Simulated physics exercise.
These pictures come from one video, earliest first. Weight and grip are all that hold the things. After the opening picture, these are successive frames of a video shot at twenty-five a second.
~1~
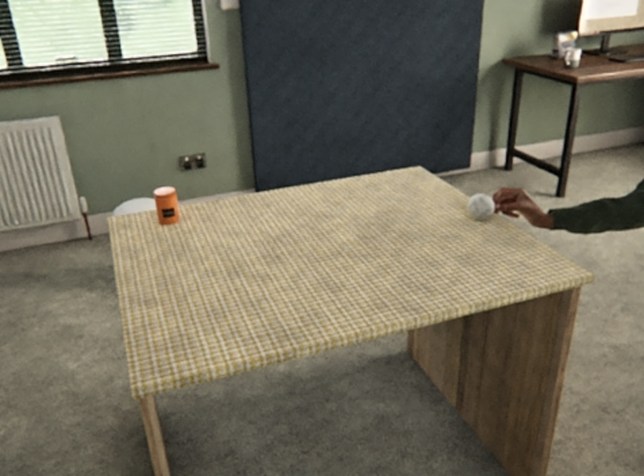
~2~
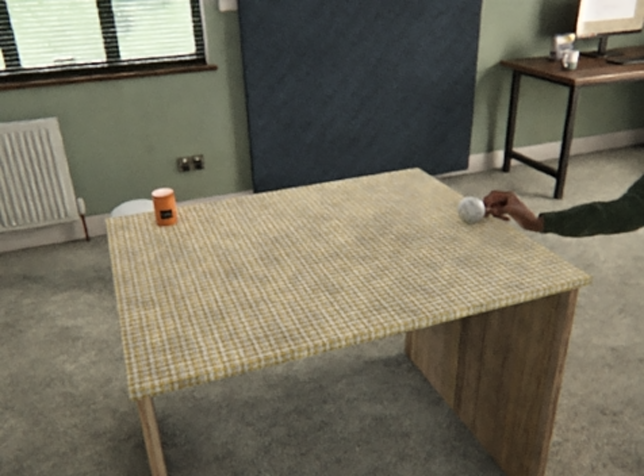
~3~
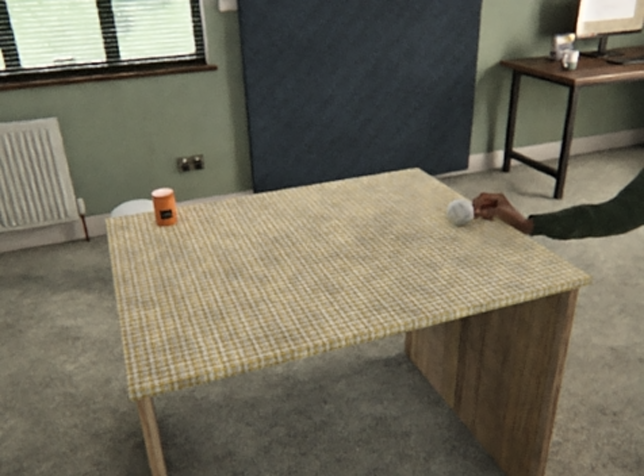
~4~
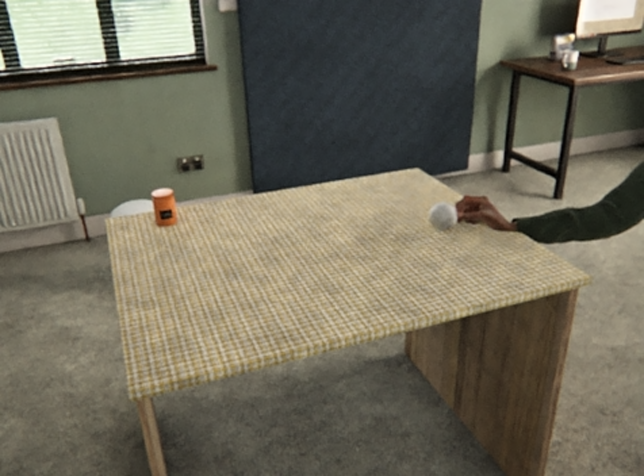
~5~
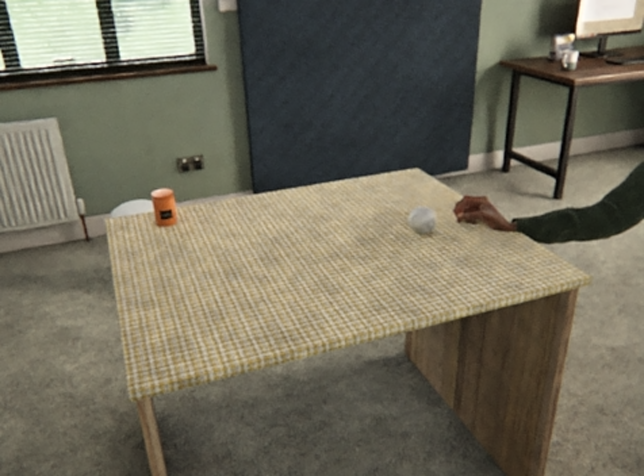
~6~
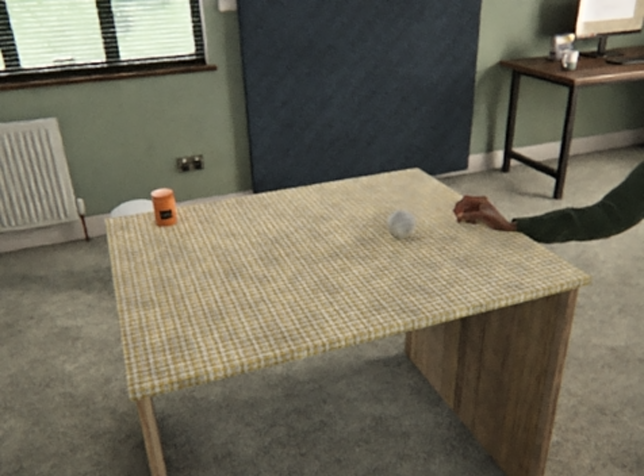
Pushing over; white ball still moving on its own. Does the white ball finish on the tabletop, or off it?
The white ball finishes off the table.
Then, 0.30 s later than the last frame, white ball moved well along near (238, 255).
Then, 0.60 s later than the last frame, white ball now off the table.
Then, 0.90 s later than the last frame, things are still on the move.
When it is over, off the table, white ball.
